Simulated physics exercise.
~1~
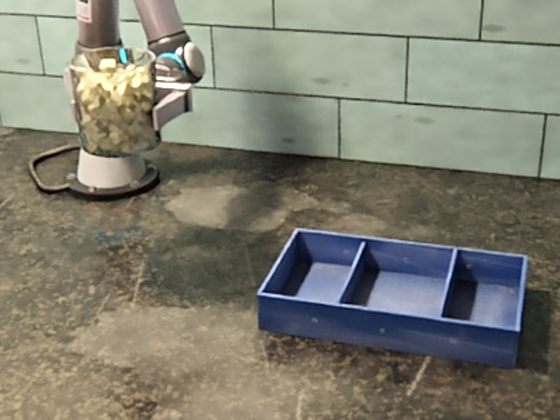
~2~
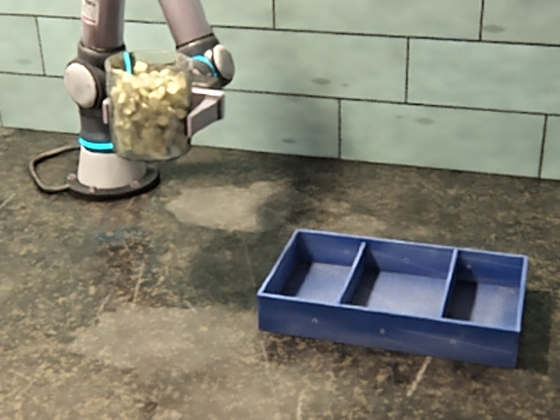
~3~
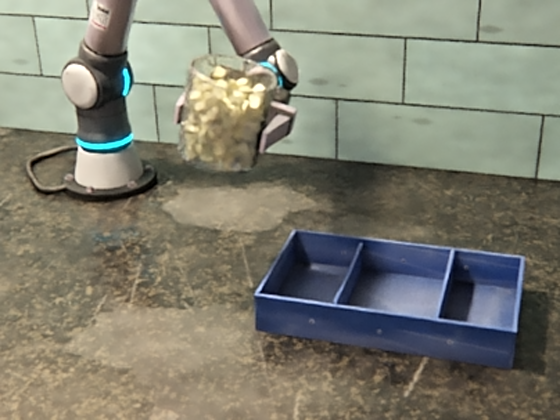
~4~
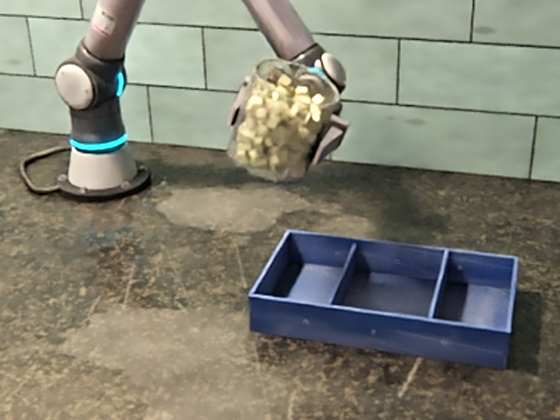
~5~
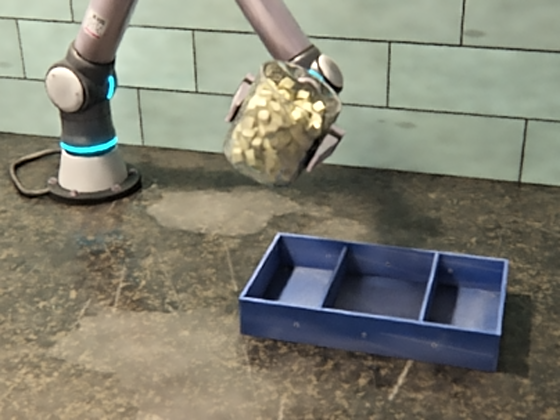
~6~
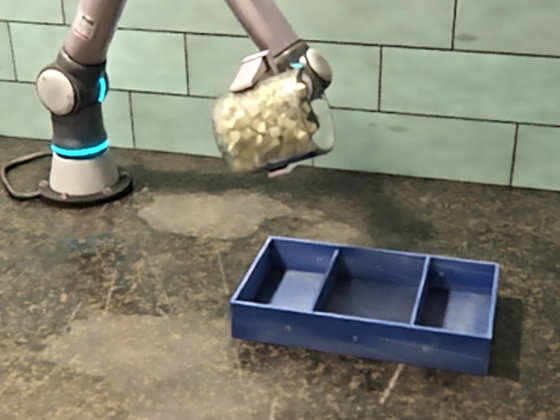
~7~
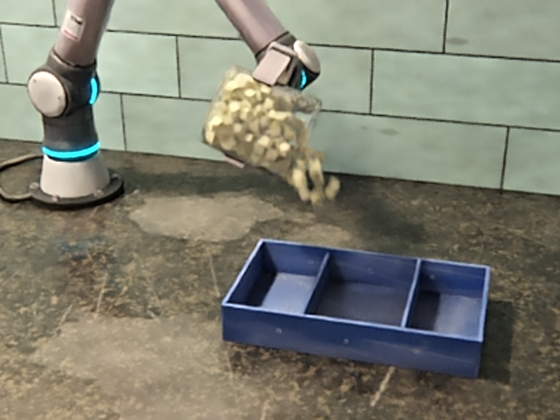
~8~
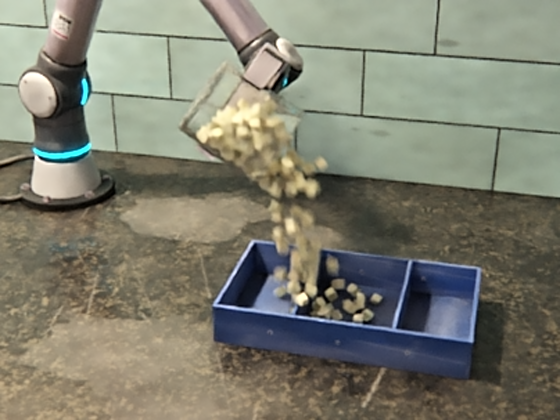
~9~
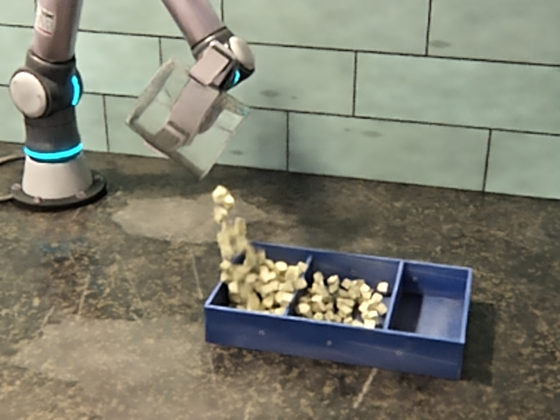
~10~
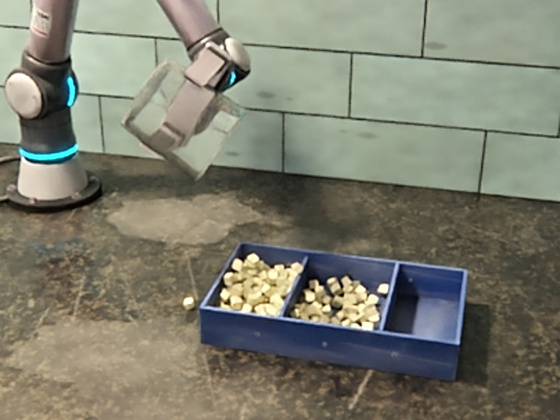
Robot arm carrying a clear beaker of pale vegetable dice rightward, tipping them into a blue divided tray, one piece landing outside.
